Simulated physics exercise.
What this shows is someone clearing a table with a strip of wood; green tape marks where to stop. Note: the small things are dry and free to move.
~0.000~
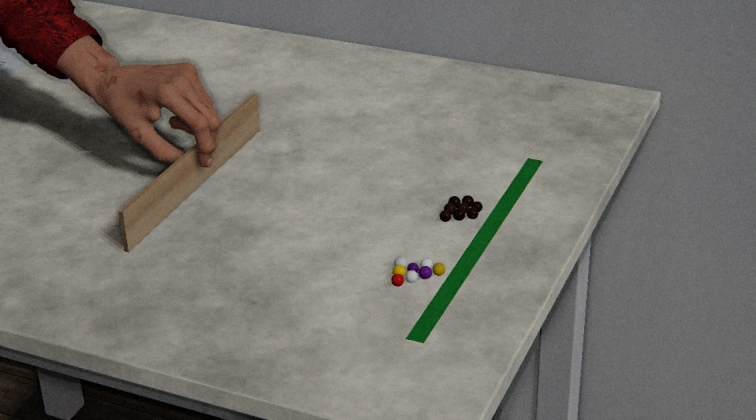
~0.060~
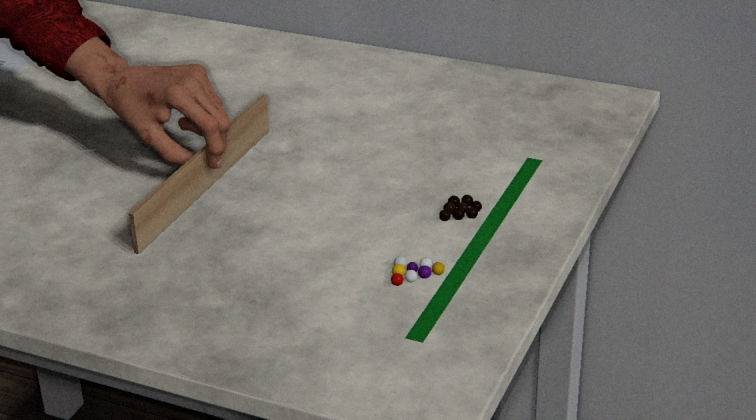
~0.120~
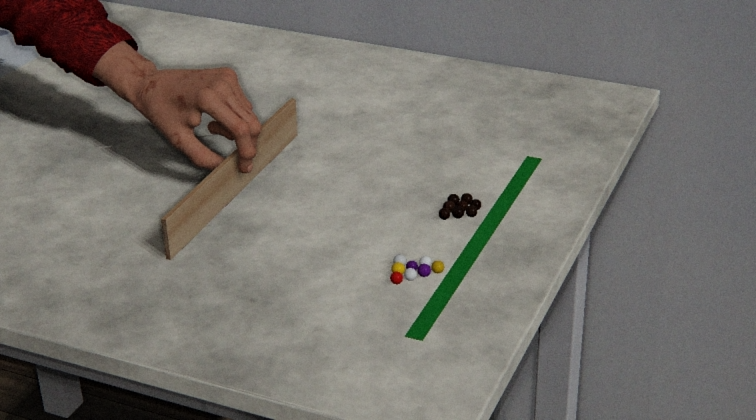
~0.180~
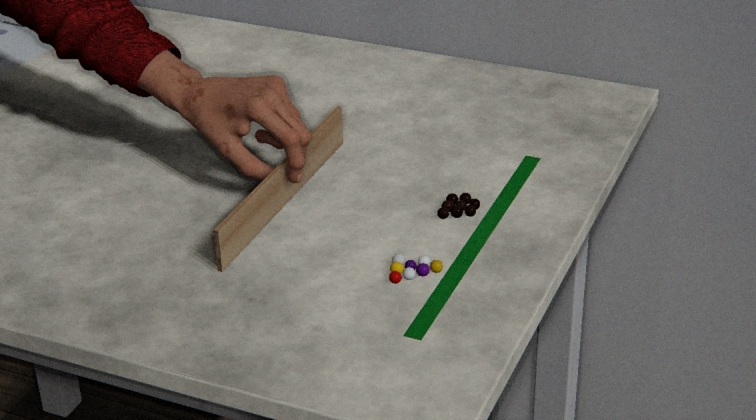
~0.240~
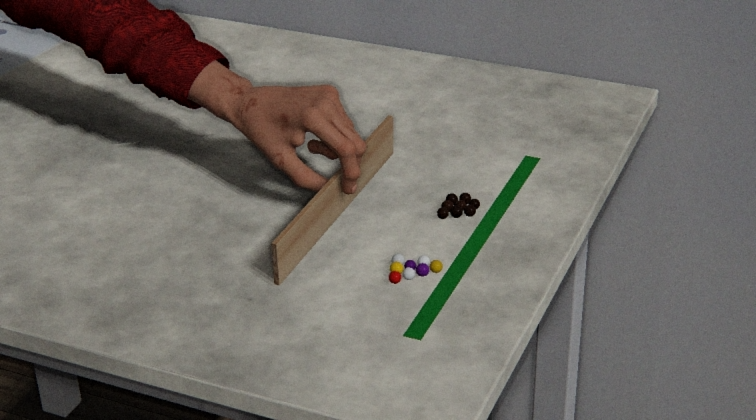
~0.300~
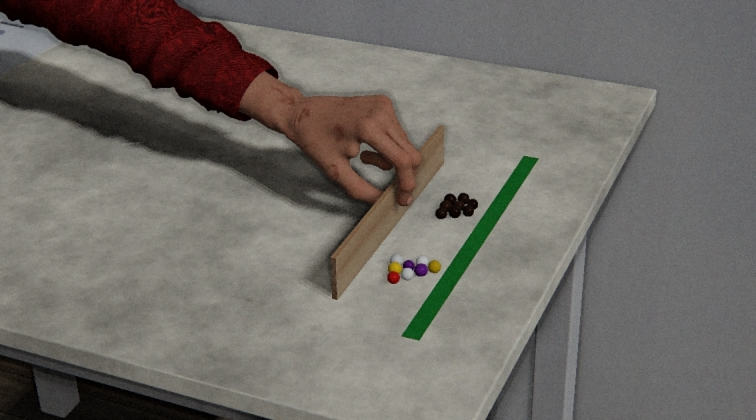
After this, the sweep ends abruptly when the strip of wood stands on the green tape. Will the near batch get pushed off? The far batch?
The near batch will fail to stay fully on the surface. The far batch will fail to stay fully on the surface.
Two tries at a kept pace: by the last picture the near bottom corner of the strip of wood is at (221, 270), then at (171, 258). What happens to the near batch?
With the first corner spot it partly goes over, while with the second it partly goes over.
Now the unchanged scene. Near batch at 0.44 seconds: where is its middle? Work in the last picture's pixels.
It will be centred somewhere around (526, 304).
After 0.36 s, strip of wood still moving, near (453, 198); near batch all on the table, its front near (462, 286); far batch all on the table, its front near (506, 218).
After 0.44 s, strip of wood stopped at the green tape; near batch all on the table, its front near (562, 320); far batch all on the table, its front near (612, 242).
After 0.72 s, strip of wood stopped at the green tape; near batch all over the edge; far batch all over the edge.
At rest (0.9 s), strip of wood stopped at the green tape; near batch all over the edge; far batch all over the edge.
